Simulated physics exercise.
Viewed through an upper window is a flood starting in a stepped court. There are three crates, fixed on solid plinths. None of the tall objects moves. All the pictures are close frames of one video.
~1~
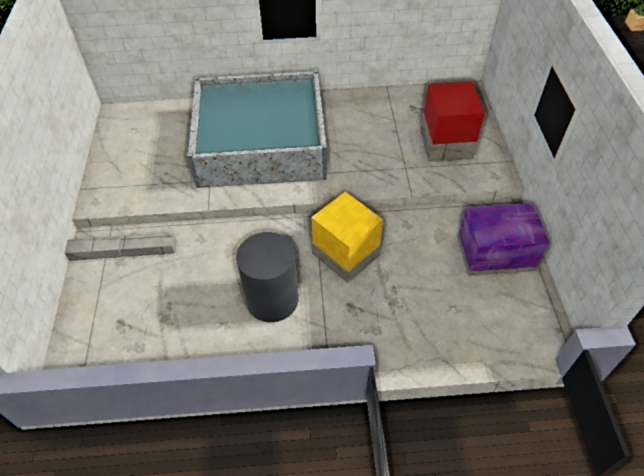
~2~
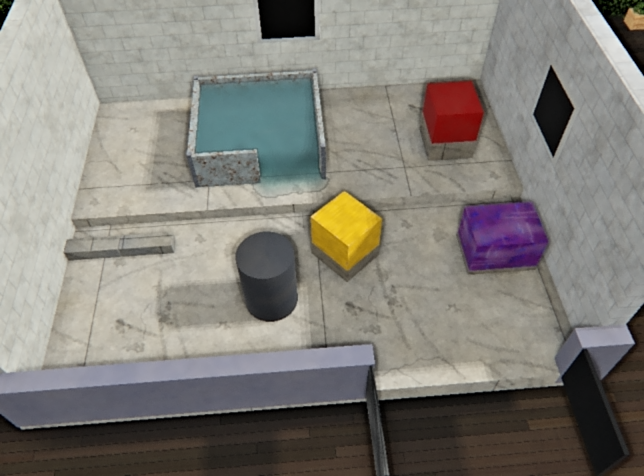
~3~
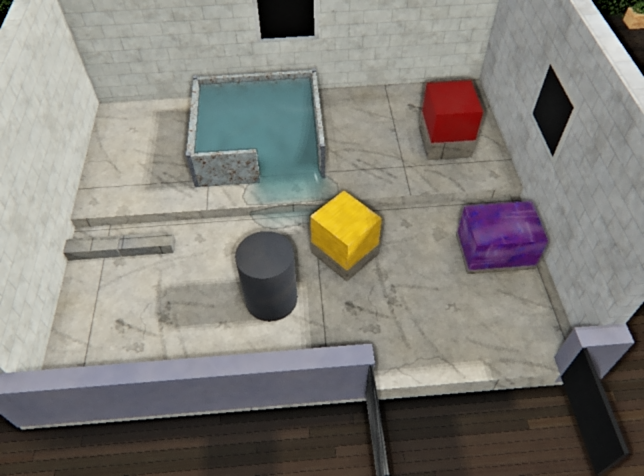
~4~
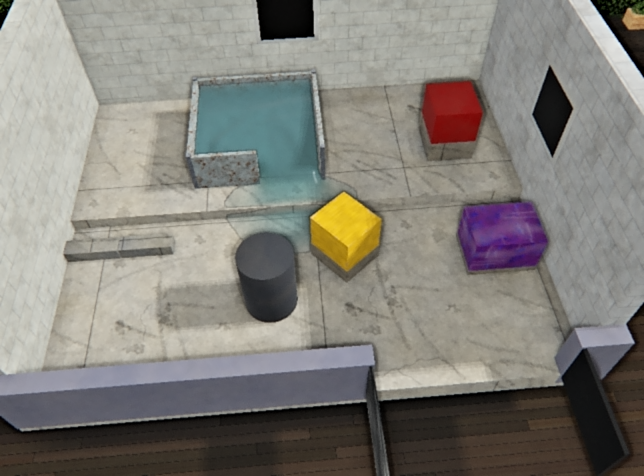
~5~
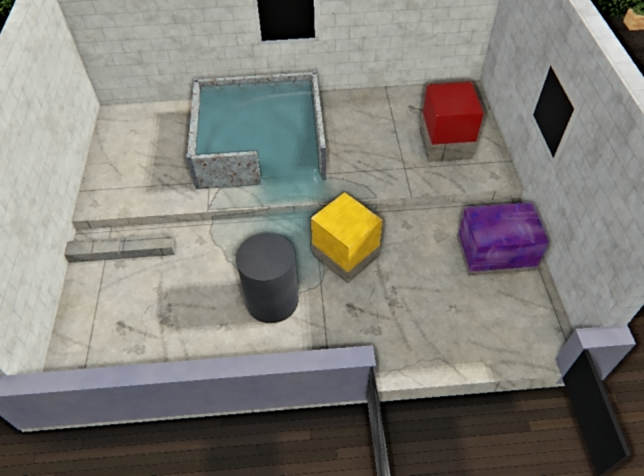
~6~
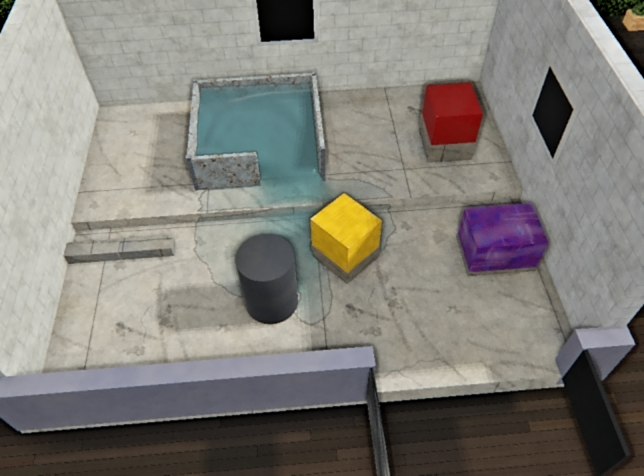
In a stepped stone court with pale walls, an open tank of water stands near red, yellow and purple crates and a dark cylinder. A gap opens in the tank's front wall and water pours out, spreading over the step, then thinly across the lower floor around the cylinder and yellow crate.
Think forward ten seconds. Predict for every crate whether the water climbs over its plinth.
My prediction: The red crate ends up dry; the yellow crate ends up wet; the purple crate ends up wet.
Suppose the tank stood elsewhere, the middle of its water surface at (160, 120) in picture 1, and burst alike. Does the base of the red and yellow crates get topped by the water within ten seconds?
Red crate: Untouched; yellow crate: Untouched.
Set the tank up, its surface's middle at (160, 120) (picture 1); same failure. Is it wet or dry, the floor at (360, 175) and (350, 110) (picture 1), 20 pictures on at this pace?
Taking them in turn, left unwetted, then left unwetted.
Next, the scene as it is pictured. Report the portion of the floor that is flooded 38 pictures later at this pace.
I'd guess some 55 per cent.
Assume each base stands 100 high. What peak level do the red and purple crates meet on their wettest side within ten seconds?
0 and 190 %, roughly.
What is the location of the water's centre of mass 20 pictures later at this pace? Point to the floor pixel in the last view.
My guess is about (266, 225).
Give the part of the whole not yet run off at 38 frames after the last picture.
Result: Close to 84 %.
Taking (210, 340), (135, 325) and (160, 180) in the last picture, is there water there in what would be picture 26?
Point one sodden, point two sodden, point three left clear.
A moment on, water covers 20 % of the floor; the red crate not reached, the yellow crate water round its plinth, the purple crate not reached.
Next, water covers 40 % of the floor; the red crate not reached, the yellow crate water round its plinth, the purple crate water round its plinth.
Then, water covers 50 % of the floor; the red crate not reached, the yellow crate water round its plinth, the purple crate water round its plinth.
Later, water covers 55 % of the floor; the red crate not reached, the yellow crate water round its plinth, the purple crate water round its plinth.
In the end, water covers 55 % of the floor; the red crate stayed above the water, the yellow crate was topped, the purple crate was topped.
